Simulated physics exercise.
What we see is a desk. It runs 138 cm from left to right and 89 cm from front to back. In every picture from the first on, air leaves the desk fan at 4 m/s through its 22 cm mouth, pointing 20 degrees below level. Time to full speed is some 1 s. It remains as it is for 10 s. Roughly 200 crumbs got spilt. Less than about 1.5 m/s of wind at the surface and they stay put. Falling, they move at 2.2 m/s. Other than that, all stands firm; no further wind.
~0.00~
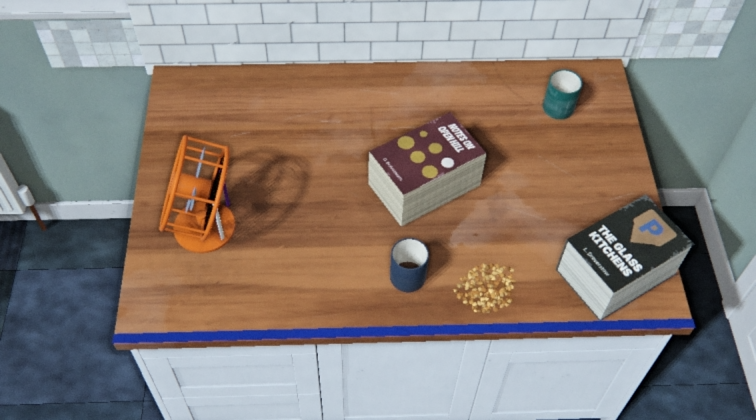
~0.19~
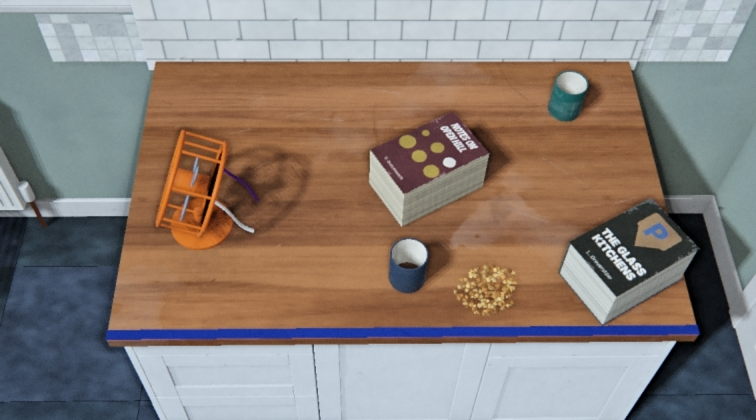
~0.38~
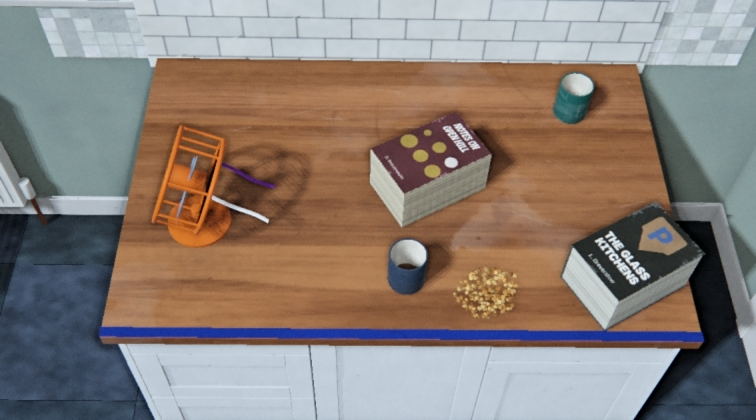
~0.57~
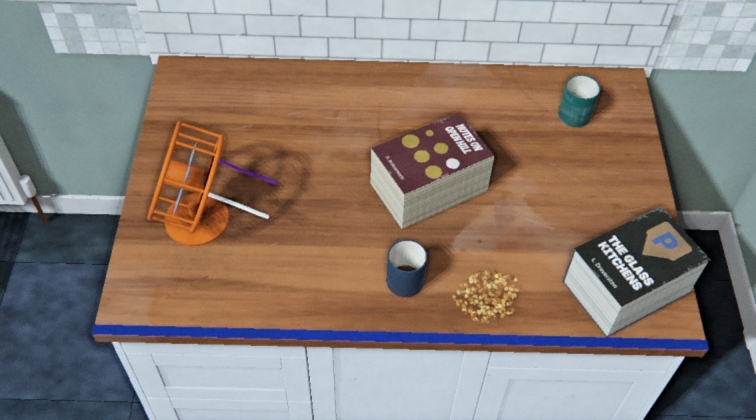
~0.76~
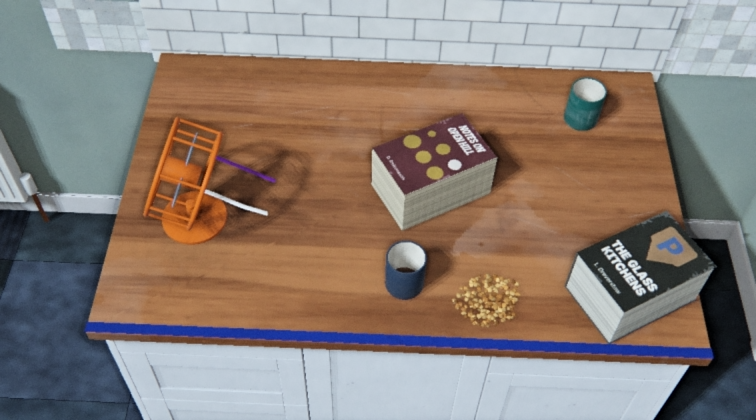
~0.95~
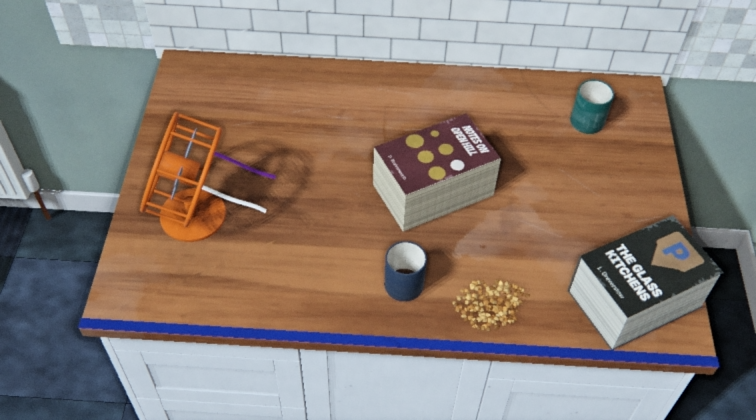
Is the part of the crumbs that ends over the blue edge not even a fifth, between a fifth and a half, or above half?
Of the crumbs, from a fifth to a half end over the blue edge.
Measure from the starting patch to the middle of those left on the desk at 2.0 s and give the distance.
Roughly 5 centimetres.
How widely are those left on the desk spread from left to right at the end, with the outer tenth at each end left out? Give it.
20 cm, give or take.
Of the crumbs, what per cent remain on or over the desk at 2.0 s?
I'd put it near 100 per cent.
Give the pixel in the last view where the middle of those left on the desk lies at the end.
I'd put it around (464, 284).
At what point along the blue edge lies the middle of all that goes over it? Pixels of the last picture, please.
At roughly pixel (531, 356).
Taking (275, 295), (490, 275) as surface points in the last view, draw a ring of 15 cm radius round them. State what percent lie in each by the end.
First spot about 0 %, second about 50 %.
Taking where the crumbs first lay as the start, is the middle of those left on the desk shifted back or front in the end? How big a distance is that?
Direction: Rearward; distance: About 5 cm.
After 2.0 s, 100 % are on the move or not yet settled, 0 % are over the blue edge; the middle of those still in play is near (471, 296).
After 3.2 s, 94 % are on the move or not yet settled, 4 % are over the blue edge; the middle of those still in play is near (464, 290).
After 5.5 s, 70 % are on the move or not yet settled, 18 % are over the blue edge; the middle of those still in play is near (464, 284).
After 10.0 s, at the end, 36 % are over the blue edge; the middle of those still in play is near (464, 284).
